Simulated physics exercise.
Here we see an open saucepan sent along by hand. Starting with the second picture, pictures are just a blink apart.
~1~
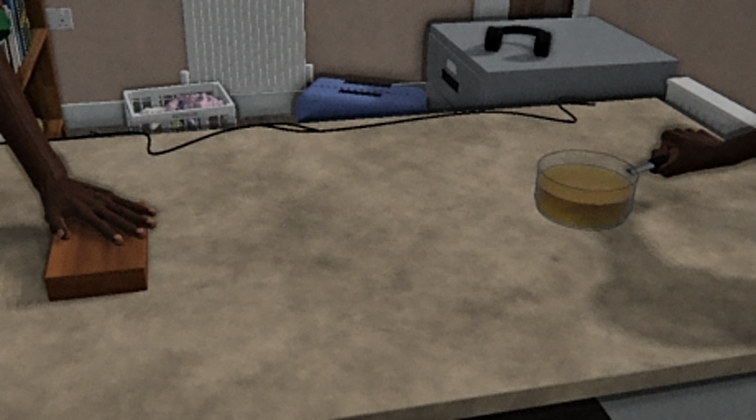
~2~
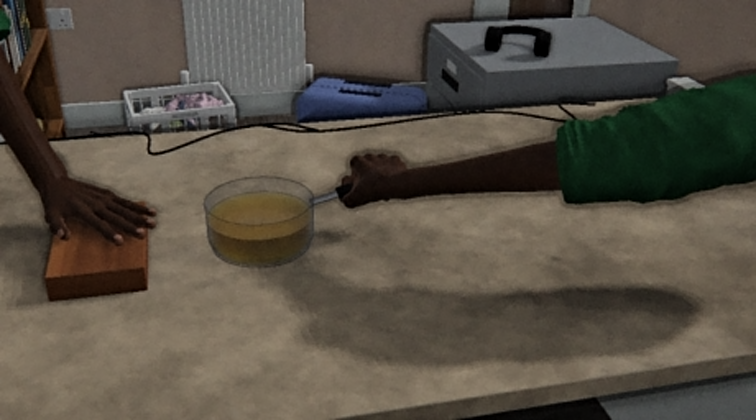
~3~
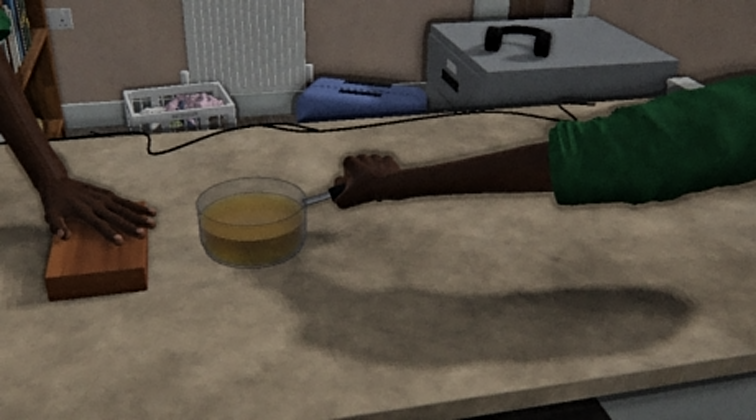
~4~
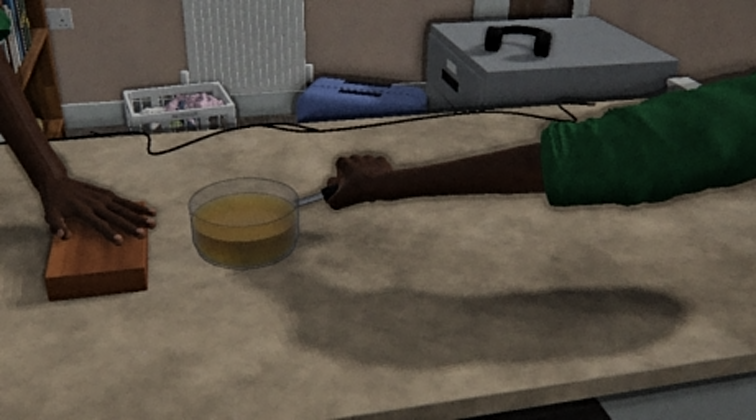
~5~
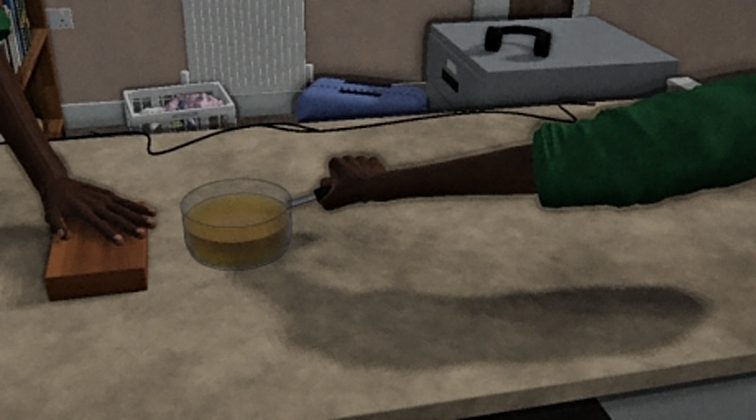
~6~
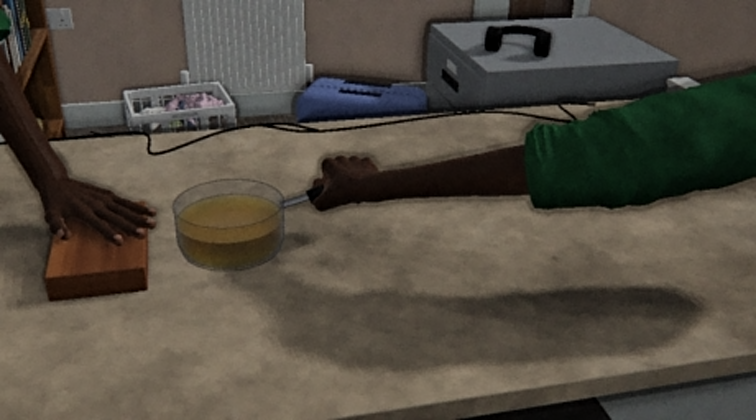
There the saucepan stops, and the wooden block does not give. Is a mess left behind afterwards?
No: It does not splash over.
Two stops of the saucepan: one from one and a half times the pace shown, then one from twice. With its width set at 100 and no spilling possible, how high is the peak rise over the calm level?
The wave tops out at around 10 per cent of the width, and then at around 15 per cent.
A moment on, the saucepan meets the wooden block.
Further on, the apple juice surges up the wall; the wave climbs under half way to the rim.
When it is over, the saucepan stands at the wooden block; all is still inside.
